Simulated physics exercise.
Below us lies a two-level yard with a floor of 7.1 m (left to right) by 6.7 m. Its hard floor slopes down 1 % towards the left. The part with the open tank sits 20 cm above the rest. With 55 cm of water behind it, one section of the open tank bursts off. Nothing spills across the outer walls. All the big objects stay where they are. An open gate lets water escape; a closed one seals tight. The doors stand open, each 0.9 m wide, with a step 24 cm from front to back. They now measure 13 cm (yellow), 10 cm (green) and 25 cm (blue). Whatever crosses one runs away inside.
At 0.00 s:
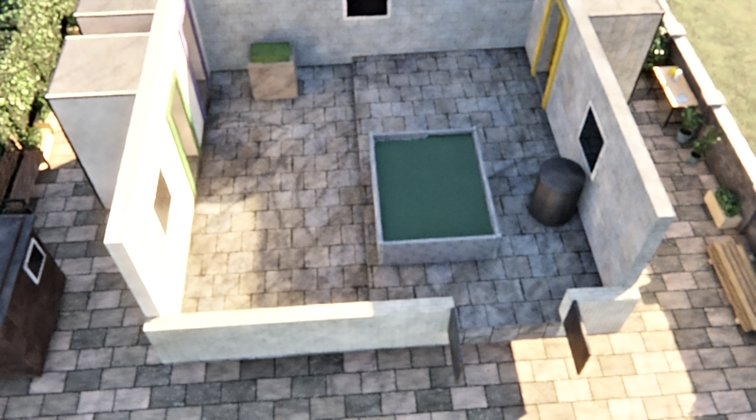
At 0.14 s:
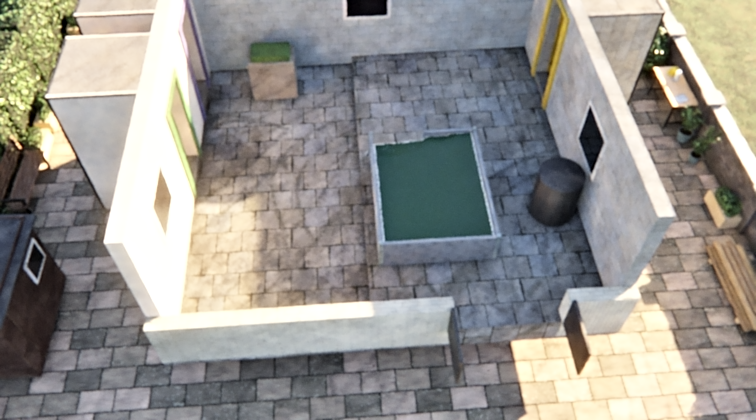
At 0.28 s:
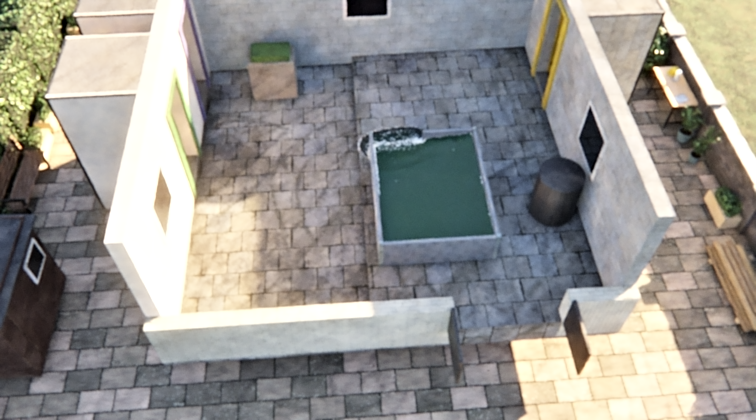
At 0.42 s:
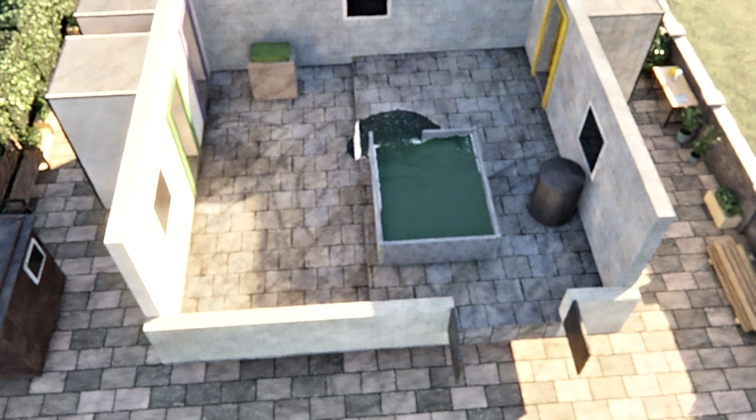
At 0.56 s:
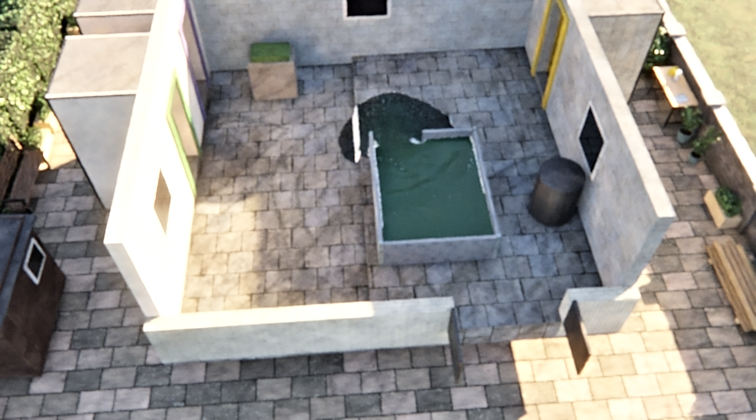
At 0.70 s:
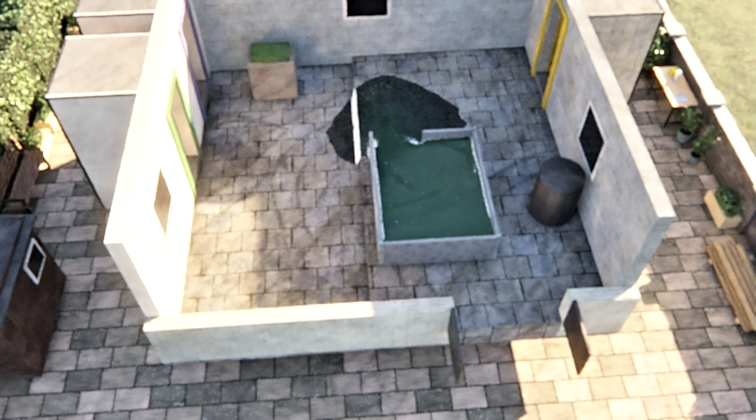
A roofless yard with grey block paving and pale walls is seen from high above, with a green-framed doorway on the left and a yellow one at the back right. An open tank of dark green water stands right of centre, beside a dark barrel. The camera stays still as part of the tank's far side breaks away and water pours out, spreading in a dark, widening fan behind it.
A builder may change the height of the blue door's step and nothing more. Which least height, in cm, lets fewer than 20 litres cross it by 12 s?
At least 12 cm or so.
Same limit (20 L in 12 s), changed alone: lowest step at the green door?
About 6.0 cm at green.
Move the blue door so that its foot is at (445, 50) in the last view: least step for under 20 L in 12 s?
About 12.0 cm.
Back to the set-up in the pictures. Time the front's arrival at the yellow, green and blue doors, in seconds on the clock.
Yellow 3.2 s, green 3.4 s, blue 2.2 s.
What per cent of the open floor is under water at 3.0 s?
Some 35 per cent of it.
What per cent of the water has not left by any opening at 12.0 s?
Some 98 per cent remains.
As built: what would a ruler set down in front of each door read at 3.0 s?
In cm: Yellow 0, green 0, blue 16.
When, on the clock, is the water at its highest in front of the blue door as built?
Near 3.2 s.
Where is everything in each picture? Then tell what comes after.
In the first picture, the open tank at (431, 185) is whole and still, 55 cm deep; the blue door at (196, 66) is dry.
In the second picture, the front is at a hidden place, 0.3 m from the gap on the far side; 0.2 m2 of floor is wet, 55 cm left at the back.
In the third picture, the gap is on the far side, the front 0.7 m out at (385, 132); the back of the open tank holds 55 cm.
In the fourth picture, the front is at (391, 113), 1.2 m from the gap on the far side; 1.6 m2 of floor is wet, 55 cm left at the back.
In the fifth picture, water pours out on the far side and has run 1.8 m, to (389, 95); about 5 cm deep outside, 55 cm at the back.
In the sixth picture, the gap is on the far side, the front 2.3 m out at (381, 78); the back of the open tank holds 55 cm; the blue door at (196, 66), 4.5 m from the gap, is still 2.9 m from the nearest water.
After 1.4 s water covers 20 % of the floor, deepest (31 cm) near (390, 149); it has not reached the blue door.
After 3.0 s water covers 35 % of the floor, deepest (32 cm) near (211, 72); 16 cm at the blue door, 0 litres in over its 25 cm step.
After 12.0 s water covers 90 % of the floor, deepest (14 cm) near (211, 72); 10 cm at the blue door, 0 litres in over its 25 cm step.
At the blue door as built, the water arrived by 2.3 s and peaked near 17 cm at 3.2 s.
Run again over the same 12 s with other heights there, 43 litres in over 10 cm, 9 litres over 13.5 cm. The limit of 20 litres is kept from about 12 cm up.
